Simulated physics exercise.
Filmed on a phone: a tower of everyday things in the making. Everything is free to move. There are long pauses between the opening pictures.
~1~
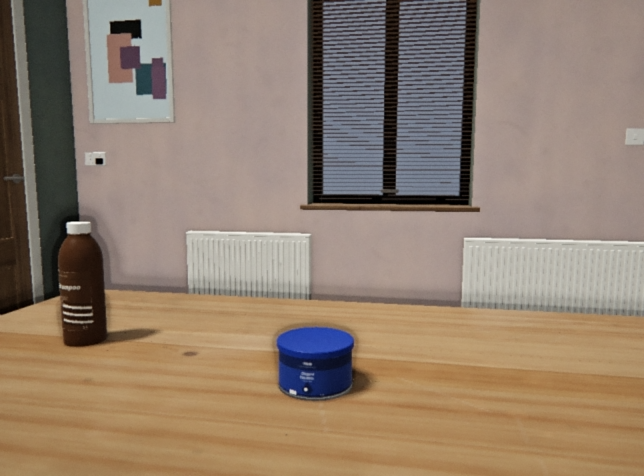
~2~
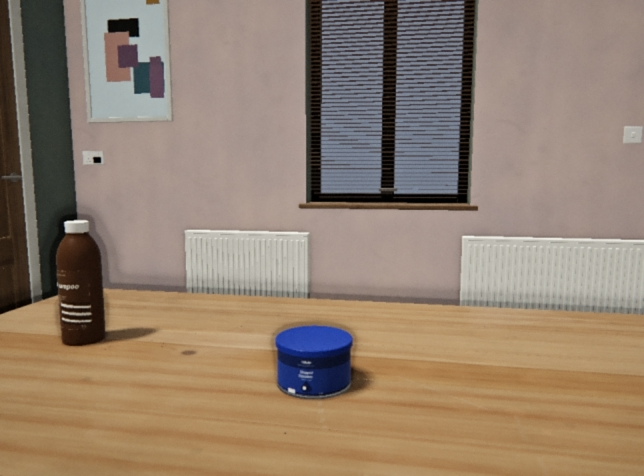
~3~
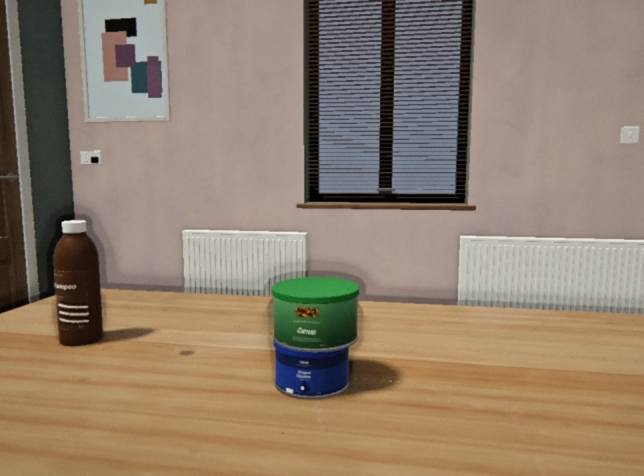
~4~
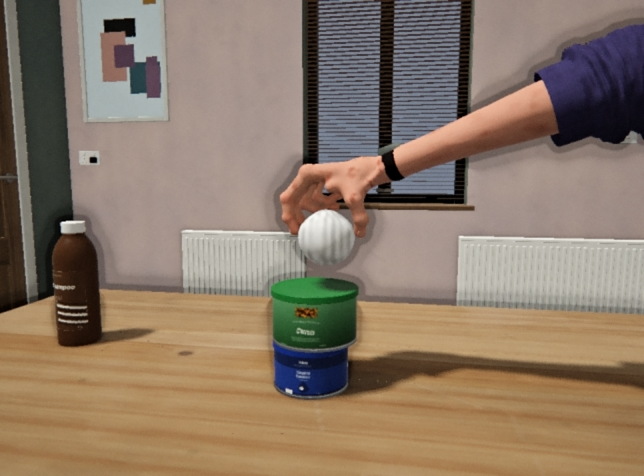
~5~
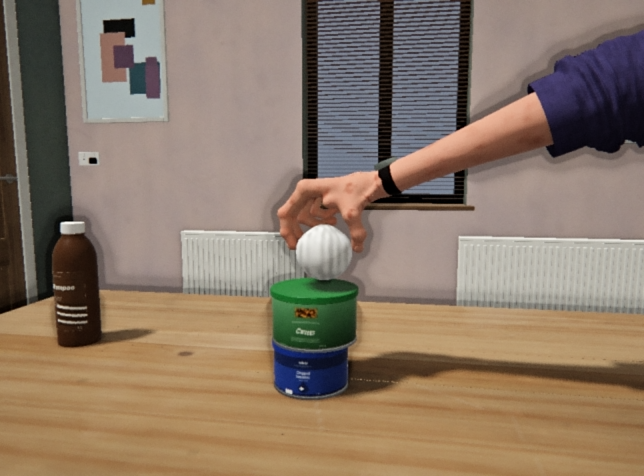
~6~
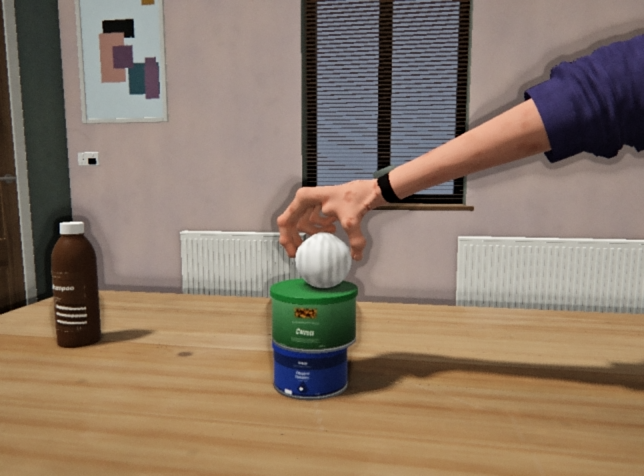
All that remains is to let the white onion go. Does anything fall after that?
Here the pile holds.
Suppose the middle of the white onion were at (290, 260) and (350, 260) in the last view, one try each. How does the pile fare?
First, it stays up; second, it holds.
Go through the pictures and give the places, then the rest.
In the first frame, the last thing is not in view yet; blue tub (315, 361).
In the second frame, the last thing is not in view yet; brown bottle (81, 282).
In the third frame, the last thing is not in view yet; green tub (316, 312).
In the fourth frame, still above its spot; white onion (327, 237); blue tub (311, 360).
In the fifth frame, still above its spot; white onion (324, 252); brown bottle (76, 283).
In the sixth frame, in place under the hand; white onion (323, 260); green tub (314, 313).
Then, 0.40 s later than the last frame, all is still.
Then, 1.20 s later than the last frame, white onion resting near (323, 260).
When it is over, all 4 as before. End places, in pixels of the last picture, white onion near (323, 260). The pile keeps its balance.
